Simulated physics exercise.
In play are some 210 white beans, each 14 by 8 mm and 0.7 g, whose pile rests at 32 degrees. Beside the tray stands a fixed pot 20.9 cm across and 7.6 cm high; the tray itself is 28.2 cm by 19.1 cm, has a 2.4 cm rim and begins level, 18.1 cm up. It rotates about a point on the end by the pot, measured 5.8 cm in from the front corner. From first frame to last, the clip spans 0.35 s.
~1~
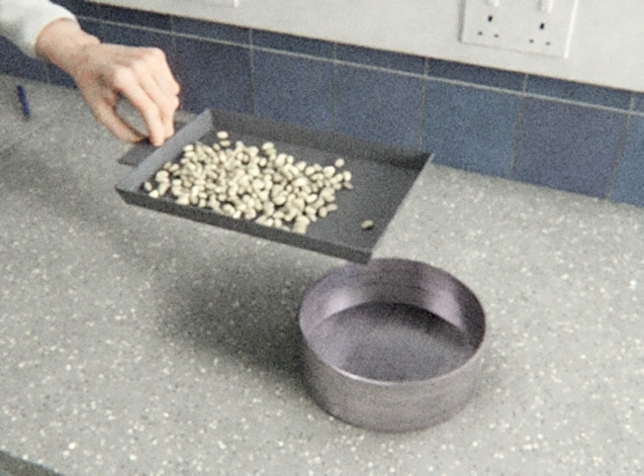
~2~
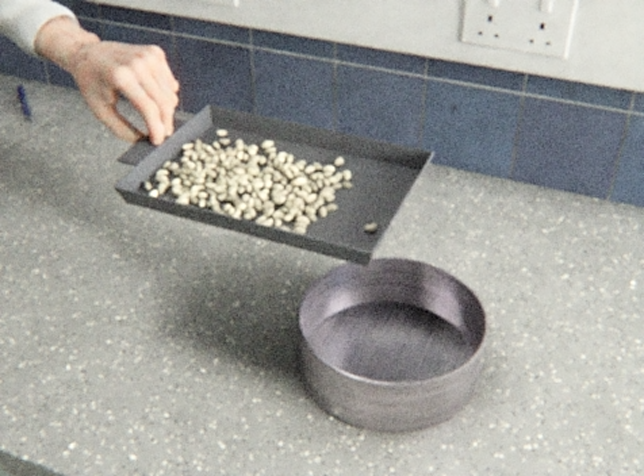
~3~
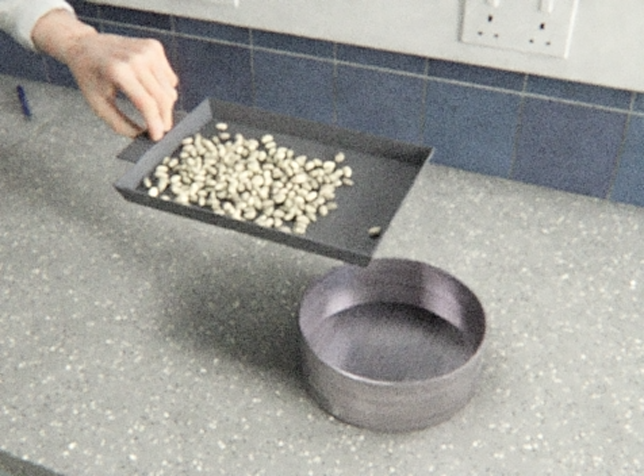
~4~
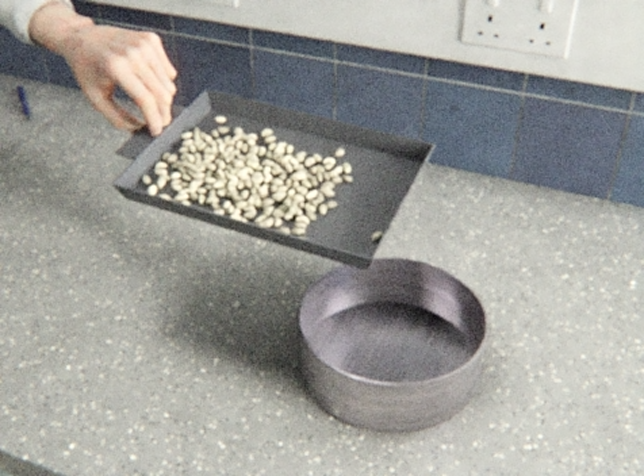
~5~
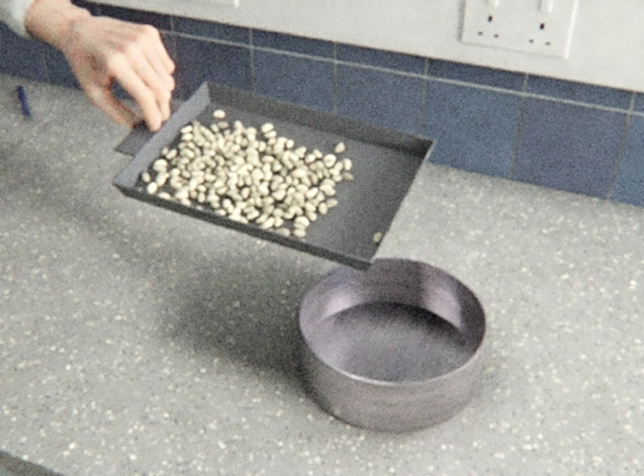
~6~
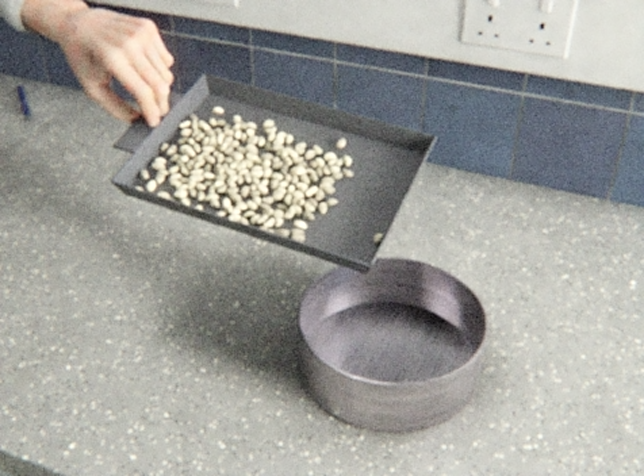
On a speckled grey counter, a hand slowly tilts a dark tray of white beans rightward.
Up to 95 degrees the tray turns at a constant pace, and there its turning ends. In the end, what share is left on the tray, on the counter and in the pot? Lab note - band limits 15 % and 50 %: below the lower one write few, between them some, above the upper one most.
Tray = few; counter = some; pot = most.
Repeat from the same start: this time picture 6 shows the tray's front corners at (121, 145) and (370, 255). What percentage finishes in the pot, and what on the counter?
You'd end with pot at 95 and counter at 5.
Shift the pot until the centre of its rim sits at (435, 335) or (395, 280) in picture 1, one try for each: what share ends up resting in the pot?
Roughly 35 and 10 percent.
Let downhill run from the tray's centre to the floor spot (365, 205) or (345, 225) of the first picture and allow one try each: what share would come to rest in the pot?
Approximately 85 percent, then 95 percent.
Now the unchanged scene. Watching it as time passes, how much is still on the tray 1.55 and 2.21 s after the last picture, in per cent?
75 then 0.
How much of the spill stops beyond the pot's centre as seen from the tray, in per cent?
Some 10 per cent.
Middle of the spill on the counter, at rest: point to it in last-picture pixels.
Around (273, 413).
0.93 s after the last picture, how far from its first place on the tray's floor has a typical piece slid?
About 6 cm.
Then, 0.93 s after the last picture, tilt 51 degrees; the tray holds 100 %, the pot 0 %.
Then, 1.55 s after the last picture, tilt 76 degrees; the tray holds 75 %, the pot 5 %.
Then, 2.21 s after the last picture, tilt 95 degrees; the tray holds 0 %, the pot 60 %.
In the end, tray 0 %, counter 40 %, pot 60 %.
